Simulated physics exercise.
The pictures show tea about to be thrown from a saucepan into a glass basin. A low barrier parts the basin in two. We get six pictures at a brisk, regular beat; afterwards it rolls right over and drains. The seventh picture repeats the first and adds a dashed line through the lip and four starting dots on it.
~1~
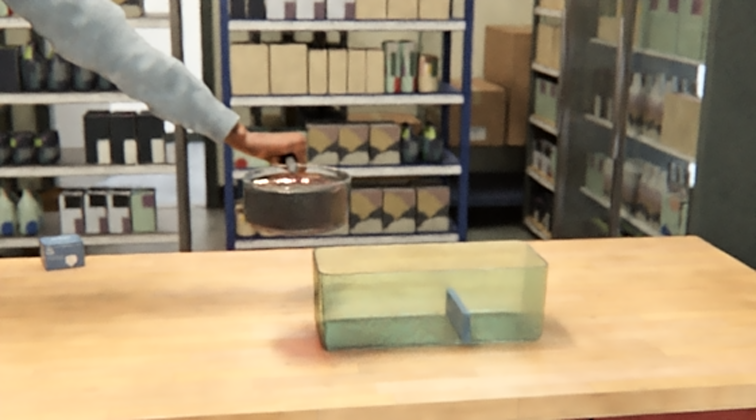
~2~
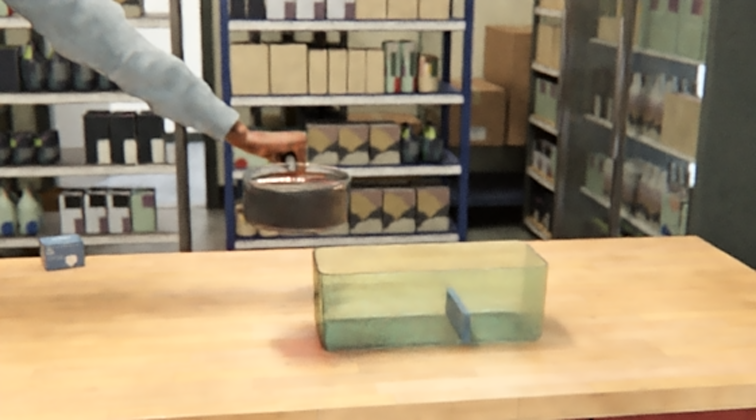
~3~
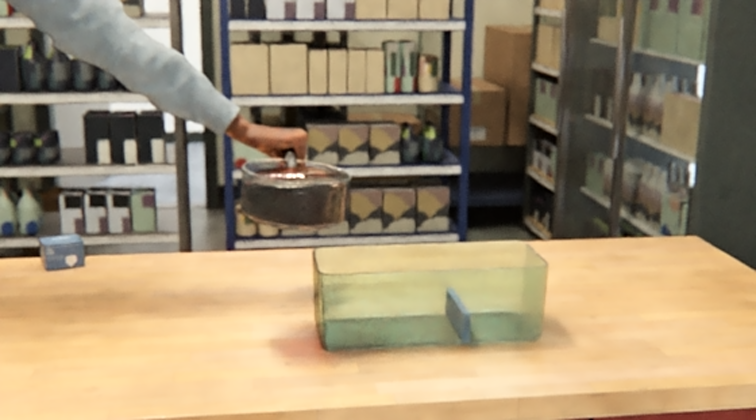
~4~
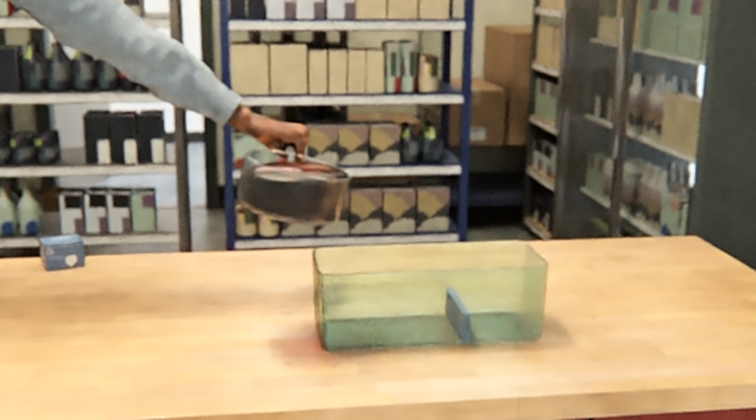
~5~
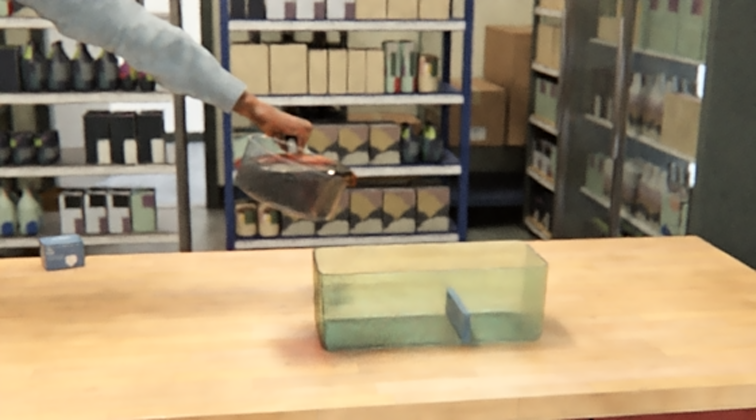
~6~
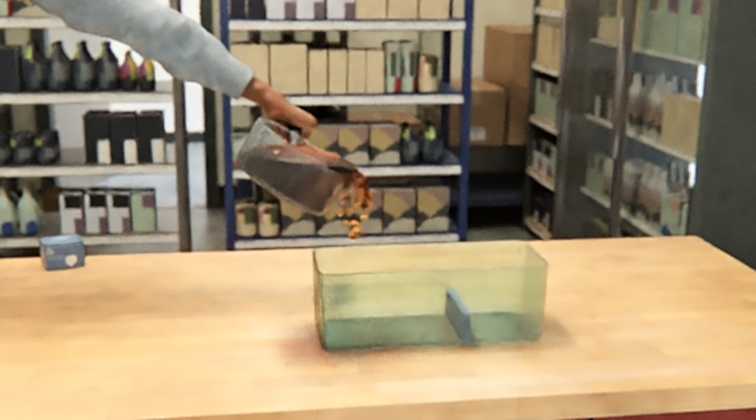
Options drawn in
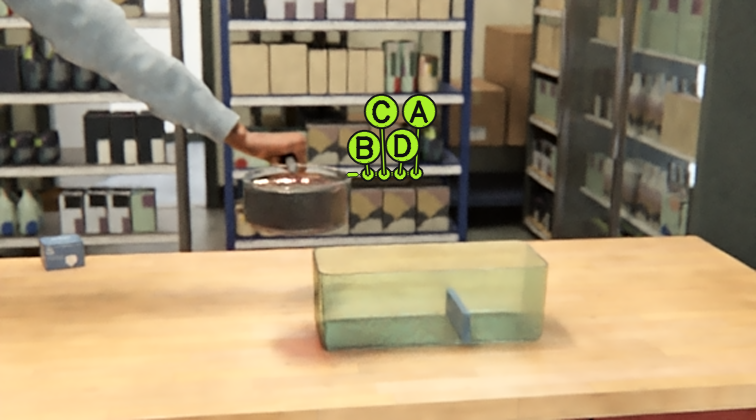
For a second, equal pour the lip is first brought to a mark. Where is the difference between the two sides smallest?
Place C does it best.
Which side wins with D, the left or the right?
The right one.
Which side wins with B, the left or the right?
More ends on the left.
On the marked copy, A at (415, 173); B at (368, 174); C at (384, 174); D at (400, 173).
With A, about 33 % ends left of the wall and 66 % right of it.
With B, about 71 % ends left of the wall and 27 % right of it.
With C, about 50 % ends left of the wall and 49 % right of it.
With D, about 33 % ends left of the wall and 66 % right of it.
